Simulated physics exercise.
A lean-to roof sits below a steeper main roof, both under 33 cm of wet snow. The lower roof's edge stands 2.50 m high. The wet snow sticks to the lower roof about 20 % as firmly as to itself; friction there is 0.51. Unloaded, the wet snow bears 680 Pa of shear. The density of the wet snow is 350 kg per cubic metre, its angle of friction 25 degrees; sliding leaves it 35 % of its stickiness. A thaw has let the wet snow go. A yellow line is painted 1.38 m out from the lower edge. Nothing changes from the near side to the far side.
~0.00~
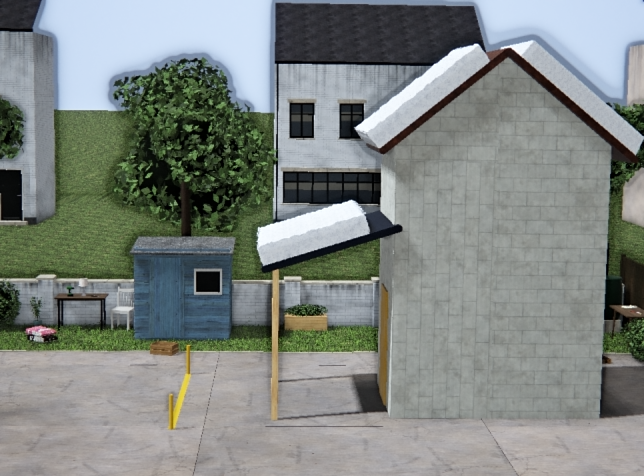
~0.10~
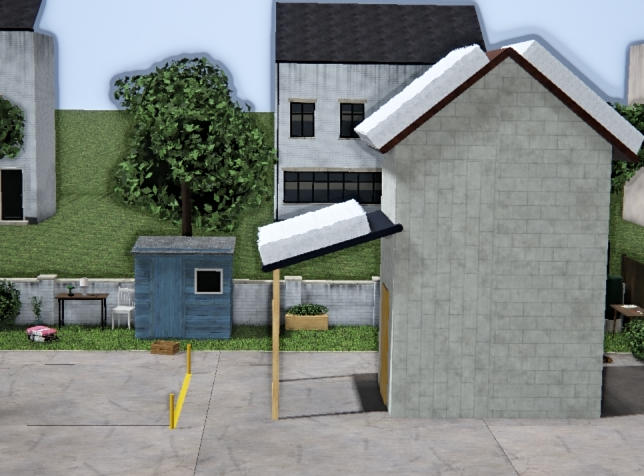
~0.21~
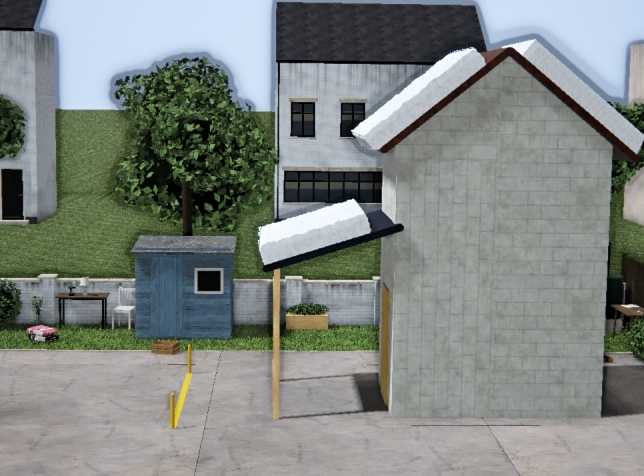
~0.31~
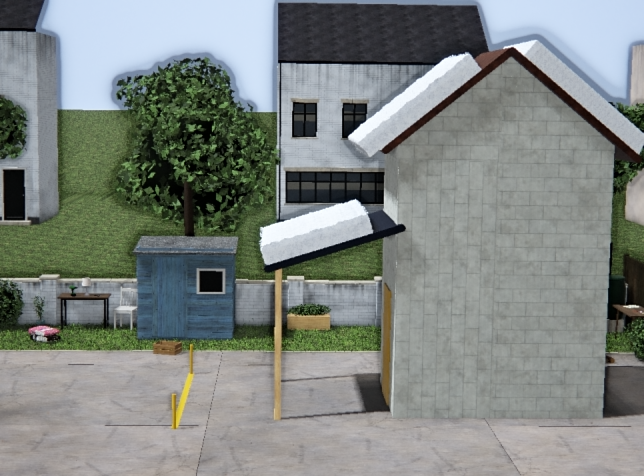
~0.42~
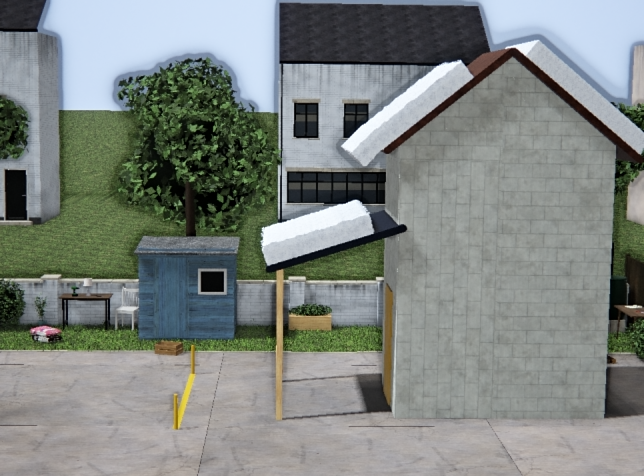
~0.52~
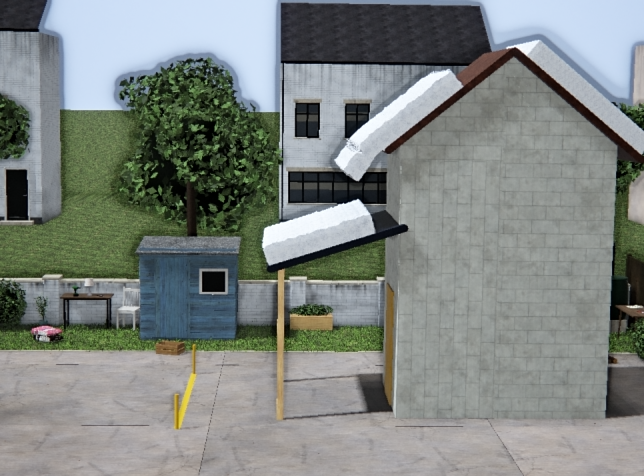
A paved yard beside a grey block building is seen from the side, with pale houses and a grassy slope behind. Thick white snow lies on the steep main roof and the lower lean-to roof at left, near a blue shed and a yellow line. The upper left slab slides down leftward past the roof's edge, slowly then faster, its lower end cracking, while the lean-to snow stays put.
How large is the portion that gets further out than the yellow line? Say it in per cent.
About 45 %.
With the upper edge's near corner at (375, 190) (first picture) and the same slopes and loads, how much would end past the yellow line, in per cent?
Then about 16 %.
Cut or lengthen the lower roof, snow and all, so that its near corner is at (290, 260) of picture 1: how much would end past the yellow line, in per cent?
It would be near 45 %.
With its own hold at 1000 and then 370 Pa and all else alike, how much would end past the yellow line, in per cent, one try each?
In that order: 40 %, 50 %.
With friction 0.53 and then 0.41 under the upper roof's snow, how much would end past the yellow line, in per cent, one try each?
In that order: 20 %, 35 %.
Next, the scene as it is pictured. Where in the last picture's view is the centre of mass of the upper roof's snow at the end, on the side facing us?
At about (151, 382).
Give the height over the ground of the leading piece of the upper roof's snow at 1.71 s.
Roughly 0.2 m.
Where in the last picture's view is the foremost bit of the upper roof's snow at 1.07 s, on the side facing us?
Near (261, 237).
After 1.07 s, none is below the lower edge and 0 % is past the line.
After 1.71 s, 52 % is below the lower edge and 16 % is past the line.
After 2.36 s, 66 % is below the lower edge and 45 % is past the line.
After 3.00 s, 66 % is below the lower edge and 45 % is past the line.
After 3.10 s, 66 % is below the lower edge and 45 % is past the line.
